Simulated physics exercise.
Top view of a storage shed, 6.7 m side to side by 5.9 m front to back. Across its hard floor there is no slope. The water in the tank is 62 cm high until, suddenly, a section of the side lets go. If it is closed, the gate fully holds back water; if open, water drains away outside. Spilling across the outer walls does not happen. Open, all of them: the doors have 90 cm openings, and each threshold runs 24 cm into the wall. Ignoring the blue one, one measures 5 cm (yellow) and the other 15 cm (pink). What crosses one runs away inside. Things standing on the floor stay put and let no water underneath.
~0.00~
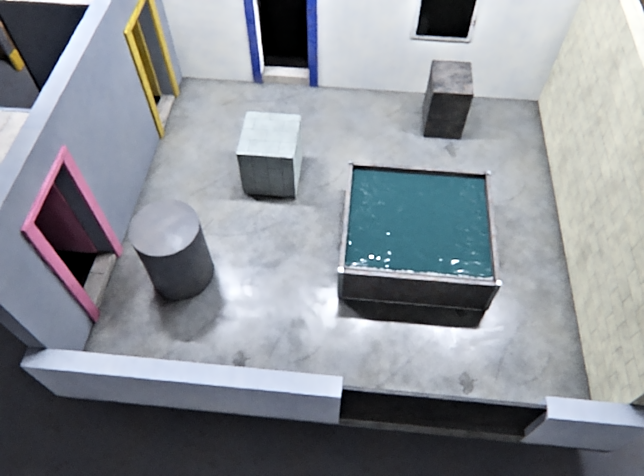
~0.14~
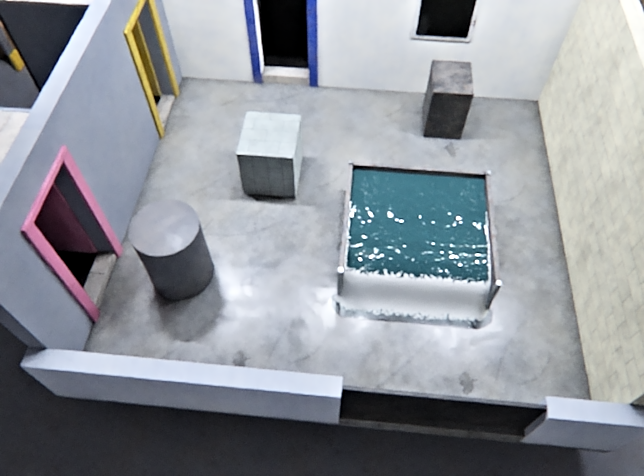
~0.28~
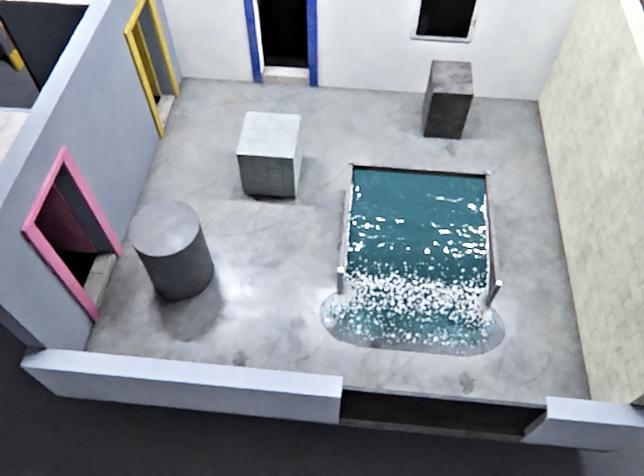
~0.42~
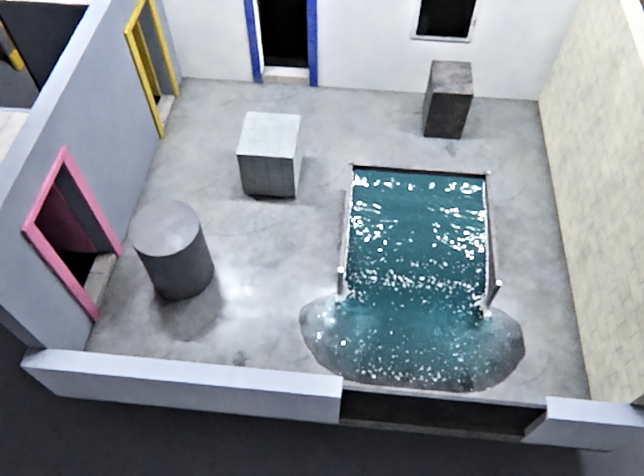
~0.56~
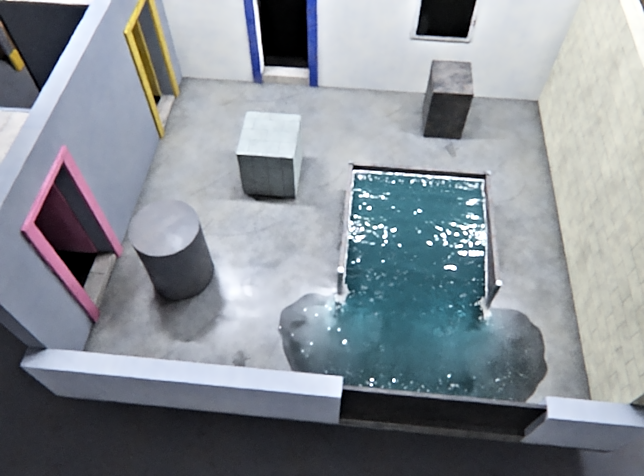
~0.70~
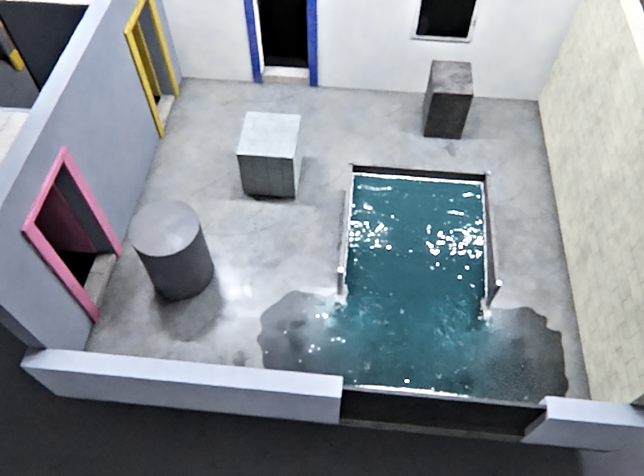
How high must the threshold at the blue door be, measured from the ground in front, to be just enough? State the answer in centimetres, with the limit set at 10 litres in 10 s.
About 6 cm.
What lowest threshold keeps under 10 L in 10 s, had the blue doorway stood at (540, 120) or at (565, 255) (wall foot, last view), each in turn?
Around 13.0 and 5.5 cm respectively.
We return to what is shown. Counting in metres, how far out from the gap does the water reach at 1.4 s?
Distance from gap: Approx. 3.4 m.
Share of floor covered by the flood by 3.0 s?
Some 45 per cent is wet.
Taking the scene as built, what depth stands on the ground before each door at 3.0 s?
Yellow door: 0 cm; blue door: 0 cm; pink door: 21 cm.
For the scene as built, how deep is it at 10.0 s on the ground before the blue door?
The depth there is around 5.0 cm.
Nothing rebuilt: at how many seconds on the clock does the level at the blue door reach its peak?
Approximately 6.0 s.
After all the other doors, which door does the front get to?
That's the blue one, it comes last.
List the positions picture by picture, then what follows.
In the first picture, still water, 62 cm deep, in the tank at (418, 222); the blue door at (283, 38) is dry.
In the second picture, water pours out at (414, 294) and has run 0.2 m, to (343, 310); about 8 cm deep outside, 62 cm at the back.
In the third picture, the front is at (350, 338), 0.7 m from the gap at (414, 294); 1.3 m2 of floor is wet, 62 cm left at the back.
In the fourth picture, the gap is at (413, 295), the front 1.2 m out at (365, 378); the back of the tank holds 61 cm.
In the fifth picture, water pours out at (413, 295) and has run 1.5 m, to a hidden place; about 9 cm deep outside, 53 cm at the back.
In the sixth picture, the gap is at (413, 295), the front 1.7 m out at a hidden place; the back of the tank holds 54 cm; 4.6 m in a straight line remain to the blue door at (283, 38).
After 1.4 s water covers 20 % of the floor, deepest (44 cm) near (406, 405); it has not reached the blue door.
After 3.0 s water covers 45 % of the floor, deepest (30 cm) near (565, 421); it has not reached the blue door.
After 10.0 s water covers 100 % of the floor, deepest (11 cm) near (300, 178); 5 cm at the blue door, 0 litres in over its 18 cm threshold.
At the blue door as built, the water arrived by 5.6 s and peaked near 10 cm at 6.0 s.
Run again over the same 10 s with other heights there, 14 litres in over 5.5 cm, 7 litres over 6.5 cm. The limit of 10 litres is kept from about 6 cm up.
